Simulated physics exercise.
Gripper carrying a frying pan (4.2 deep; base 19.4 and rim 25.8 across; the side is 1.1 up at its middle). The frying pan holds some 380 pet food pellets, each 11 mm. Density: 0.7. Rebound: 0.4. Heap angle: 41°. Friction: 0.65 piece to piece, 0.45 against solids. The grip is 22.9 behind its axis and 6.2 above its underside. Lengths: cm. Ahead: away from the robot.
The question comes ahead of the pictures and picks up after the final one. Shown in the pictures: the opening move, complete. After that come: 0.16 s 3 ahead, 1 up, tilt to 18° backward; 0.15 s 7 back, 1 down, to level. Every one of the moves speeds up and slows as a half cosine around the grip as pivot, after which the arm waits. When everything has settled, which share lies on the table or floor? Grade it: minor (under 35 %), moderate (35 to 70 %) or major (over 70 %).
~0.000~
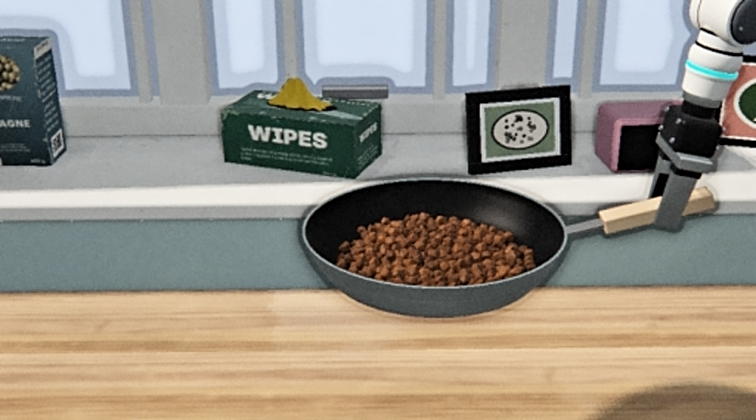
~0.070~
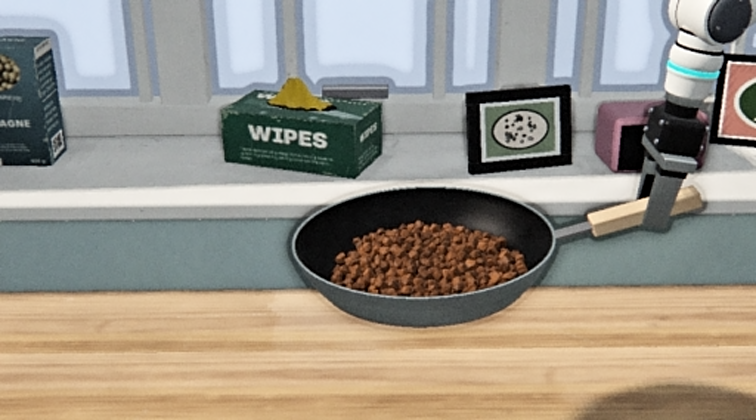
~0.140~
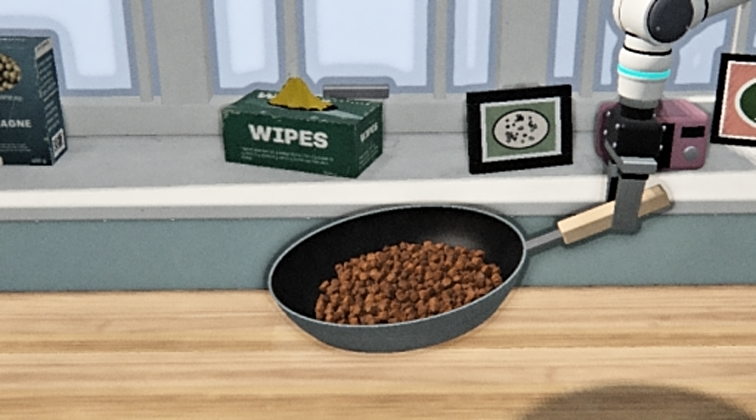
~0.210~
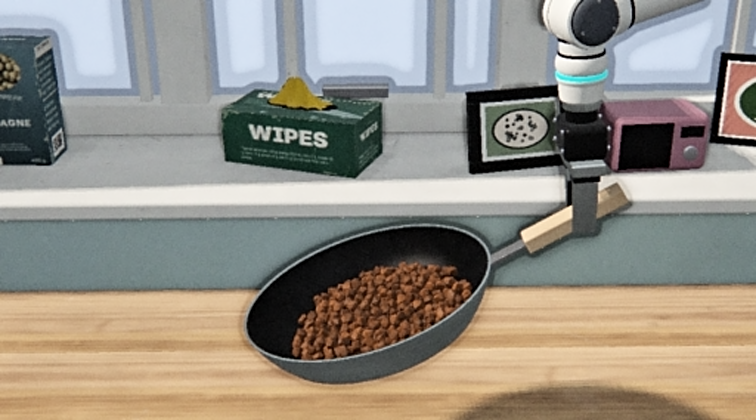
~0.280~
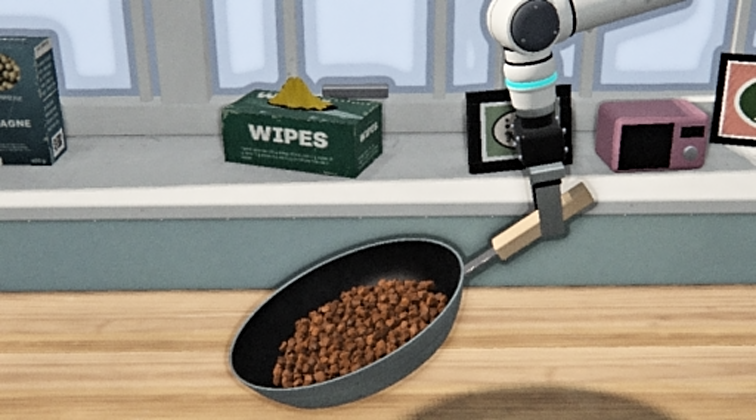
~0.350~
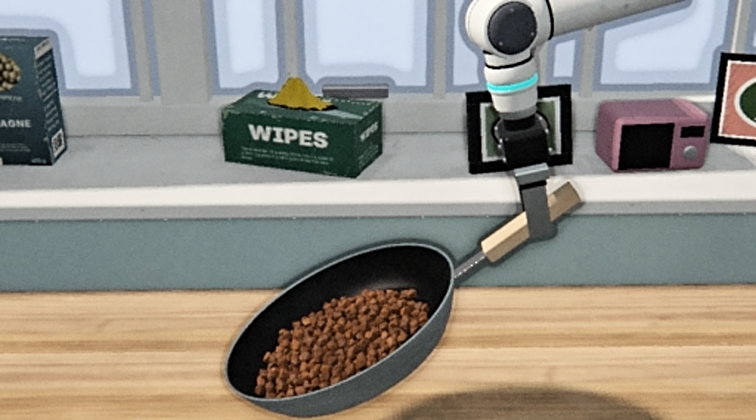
Major, over 70 %.
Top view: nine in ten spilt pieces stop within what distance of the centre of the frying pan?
Roughly 45 cm.
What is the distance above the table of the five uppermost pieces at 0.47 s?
About 34 centimetres.
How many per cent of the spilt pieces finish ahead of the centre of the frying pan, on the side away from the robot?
Roughly 100 per cent.
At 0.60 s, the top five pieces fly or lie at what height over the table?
Close to 55 cm above the tabletop.
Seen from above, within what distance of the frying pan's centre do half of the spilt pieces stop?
Looks like roughly 34 centimetres to me.
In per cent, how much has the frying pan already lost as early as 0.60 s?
Reading at that time: Approx. 85 %.
After 0.47 s, tilted 13° backward, highest piece 34 above the table; 375 in the frying pan.
After 0.60 s, tilted 7° backward, highest piece 57 above the table; 50 in the frying pan, 325 in flight or on a rim.
After 0.86 s, level, highest piece 54 above the table; 64 on the table or floor, 3 in the frying pan, 308 in flight or on a rim.
After 1.91 s, level, highest piece 24 above the table; 372 on the table or floor, 3 in the frying pan.
In the end, 372 on the table or floor, 3 in the frying pan. That is 99 % on the table or floor.
